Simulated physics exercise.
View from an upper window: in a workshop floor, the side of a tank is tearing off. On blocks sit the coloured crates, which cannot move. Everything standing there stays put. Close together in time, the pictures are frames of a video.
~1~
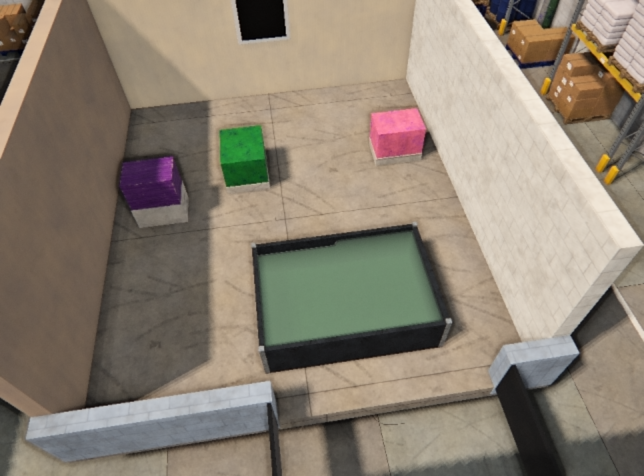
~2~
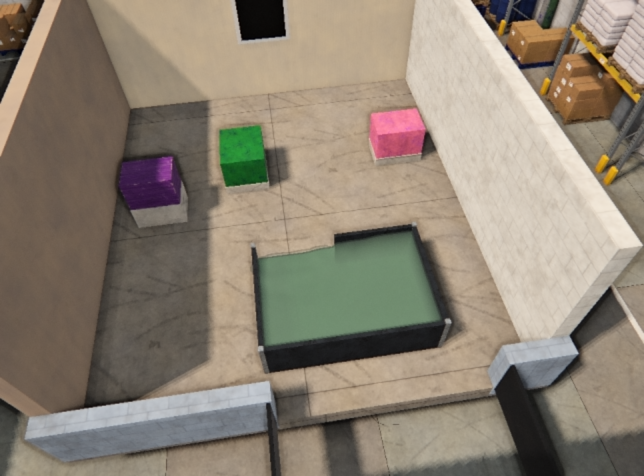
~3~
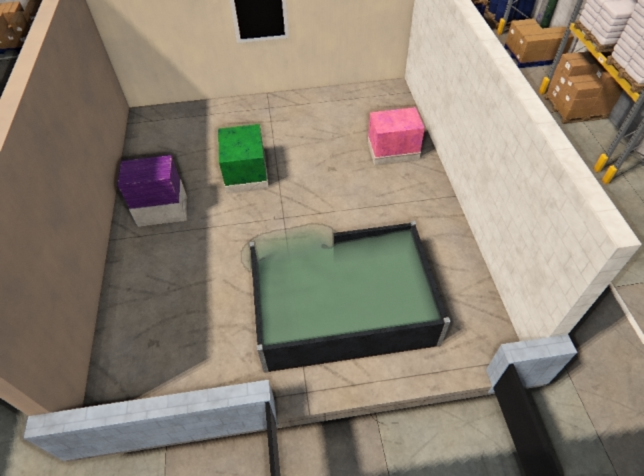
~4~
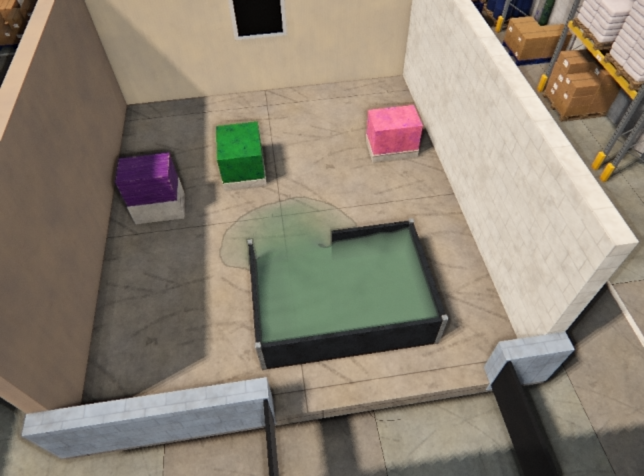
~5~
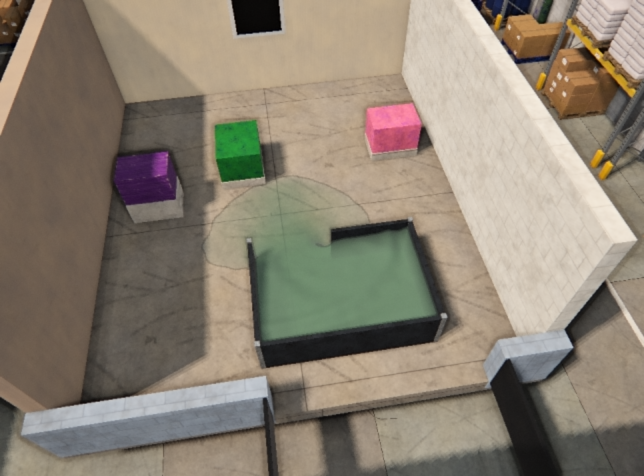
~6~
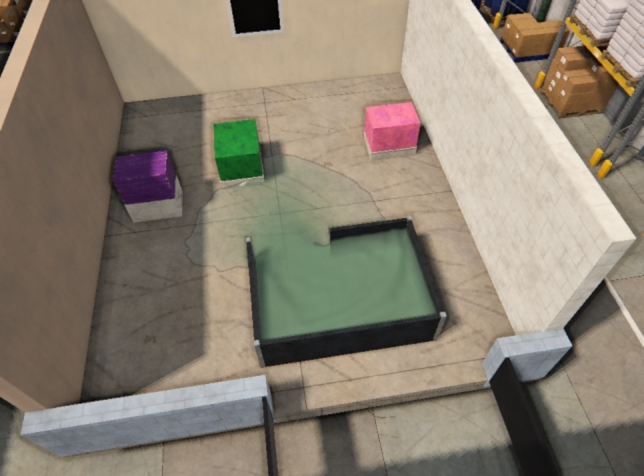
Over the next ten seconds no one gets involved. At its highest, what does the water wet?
In order: The pink crate comes out dry; the green crate comes out wet; the purple crate comes out dry.
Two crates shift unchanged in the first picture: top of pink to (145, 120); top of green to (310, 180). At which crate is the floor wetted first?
One in green.
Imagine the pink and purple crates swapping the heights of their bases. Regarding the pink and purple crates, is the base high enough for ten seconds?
Result: The pink crate comes through fine; the purple crate gets splashed.
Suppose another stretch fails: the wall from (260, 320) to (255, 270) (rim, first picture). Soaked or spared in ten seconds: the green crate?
As far as I can tell, the green crate stays clear.
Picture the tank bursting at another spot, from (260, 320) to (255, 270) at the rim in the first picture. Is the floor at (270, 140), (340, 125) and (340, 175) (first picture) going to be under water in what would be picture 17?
Those three places would be still unsoaked, still unsoaked and still unsoaked, in that order.
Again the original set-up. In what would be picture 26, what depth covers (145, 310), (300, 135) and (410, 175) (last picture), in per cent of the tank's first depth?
At the three places, in the order asked: Around 2, 8 and 2 per cent.
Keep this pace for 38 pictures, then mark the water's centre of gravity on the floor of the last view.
Roughly at (279, 185).
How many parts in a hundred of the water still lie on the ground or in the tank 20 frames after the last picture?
Some 100 per cent has not gone.
A moment on, water covers 30 % of the floor; the pink crate water round its plinth, the green crate water round its plinth, the purple crate water round its plinth.
Next, water covers 45 % of the floor; the pink crate water round its plinth, the green crate water round its plinth, the purple crate water round its plinth.
Then, water covers 65 % of the floor; the pink crate water round its plinth, the green crate water round its plinth, the purple crate water round its plinth.
Later, water covers 80 % of the floor; the pink crate water round its plinth, the green crate water round its plinth, the purple crate water round its plinth.
In the end, water covers 100 % of the floor; the pink crate stayed above the water, the green crate was topped, the purple crate stayed above the water.
